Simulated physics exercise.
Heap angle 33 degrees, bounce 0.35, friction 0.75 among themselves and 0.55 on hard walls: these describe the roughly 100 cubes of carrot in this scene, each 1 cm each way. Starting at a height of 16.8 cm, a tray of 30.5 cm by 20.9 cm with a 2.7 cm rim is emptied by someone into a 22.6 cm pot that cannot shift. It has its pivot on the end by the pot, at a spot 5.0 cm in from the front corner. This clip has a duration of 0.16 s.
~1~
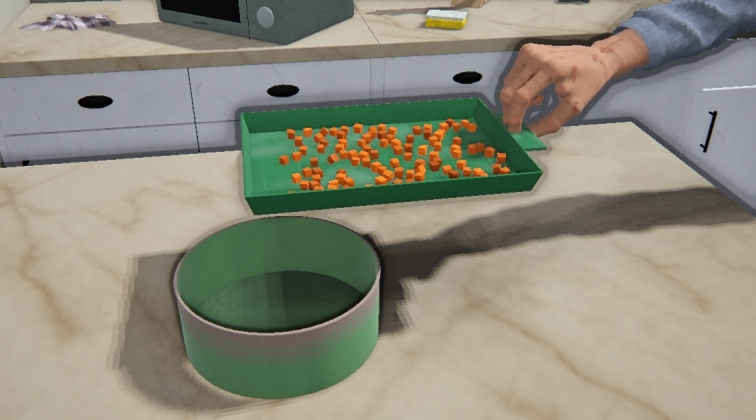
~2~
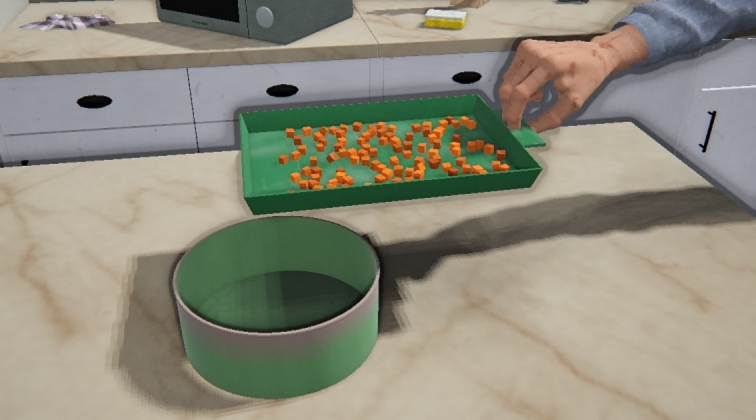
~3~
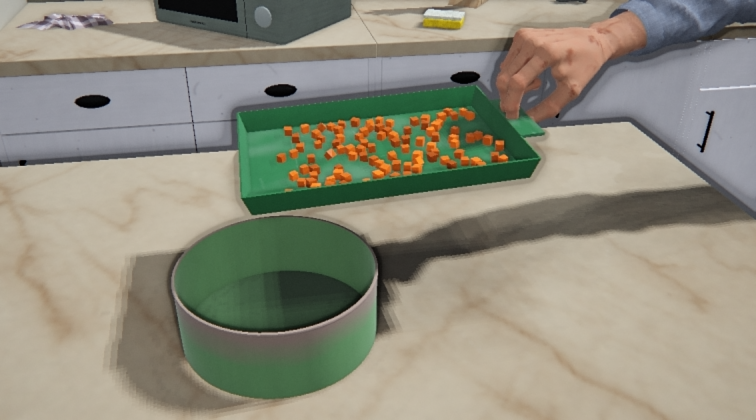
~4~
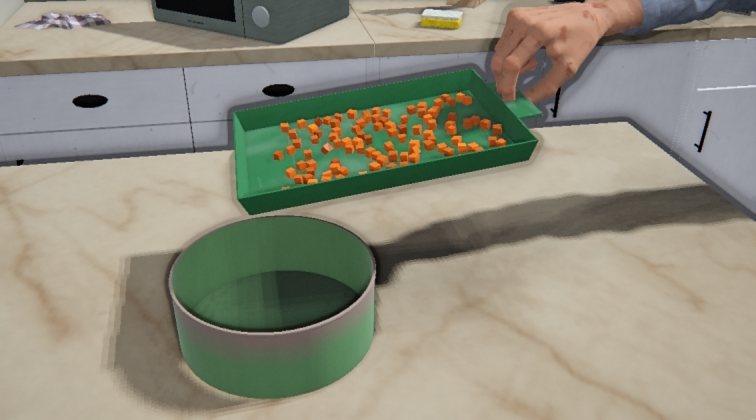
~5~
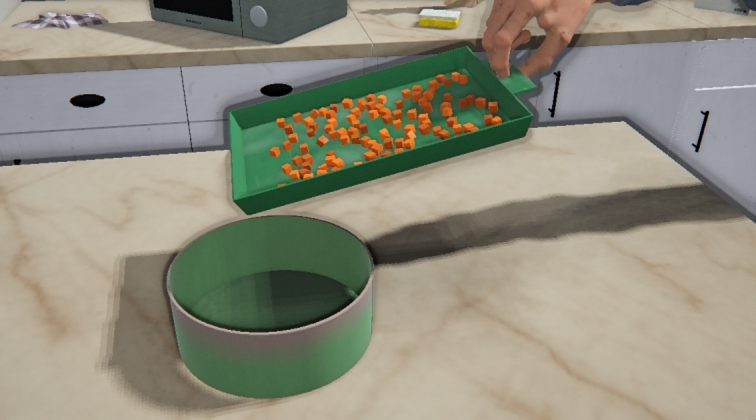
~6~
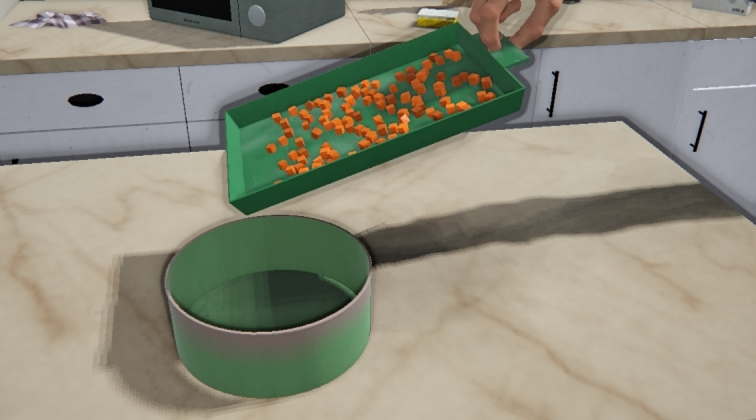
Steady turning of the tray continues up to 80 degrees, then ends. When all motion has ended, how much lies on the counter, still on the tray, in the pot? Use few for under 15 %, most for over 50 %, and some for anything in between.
Counter: Most, tray: Few, pot: Some.
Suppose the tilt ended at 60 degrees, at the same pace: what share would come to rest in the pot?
In that case, near 10 percent.
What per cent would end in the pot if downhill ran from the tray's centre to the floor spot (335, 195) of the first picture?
The share would be about 65 percent.
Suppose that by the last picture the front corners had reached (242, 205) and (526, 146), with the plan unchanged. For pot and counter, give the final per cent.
Pot 70 % / counter 20 %.
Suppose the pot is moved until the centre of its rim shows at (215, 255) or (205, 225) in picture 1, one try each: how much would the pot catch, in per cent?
Estimates: 75 % and 70 %, in that order.
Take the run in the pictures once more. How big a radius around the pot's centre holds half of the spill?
That comes to near 26 cm.
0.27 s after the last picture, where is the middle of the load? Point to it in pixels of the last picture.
Roughly (259, 73).
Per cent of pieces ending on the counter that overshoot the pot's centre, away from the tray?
Some 100 per cent of the spill lies beyond the centre.
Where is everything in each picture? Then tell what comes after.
Tray tilt 0 degrees, front corners at (253, 193) and (534, 169); middle of the pieces at (398, 150); pot at (279, 268), in the first frame.
Tray tilt 1 degrees, front corners at (252, 193) and (533, 166); middle of the pieces at (397, 148), in the second frame.
Tray tilt 3 degrees, front corners at (249, 193) and (531, 156), lowest corner left front; middle of the pieces at (396, 143), in the third frame.
Tray tilt 7 degrees, front corners at (245, 193) and (528, 138), lowest corner left front; middle of the pieces at (392, 133), in the fourth frame.
Tray tilt 13 degrees, front corners at (240, 194) and (523, 114), lowest corner left front; middle of the pieces at (388, 119), in the fifth frame.
Tray tilt 19 degrees, front corners at (236, 195) and (515, 88), lowest corner left front; middle of the pieces at (381, 105); pot at (270, 267), in the sixth frame.
Then, 0.16 s after the last picture, tilt 51 degrees; the tray holds 100 %, the pot 0 %.
Then, 0.27 s after the last picture, tilt 73 degrees; the tray holds 100 %, the pot 0 %.
Then, 0.51 s after the last picture, tilt 80 degrees; the tray holds 5 %, the pot 15 %.
In the end, counter 75 %, tray 0 %, pot 25 %.
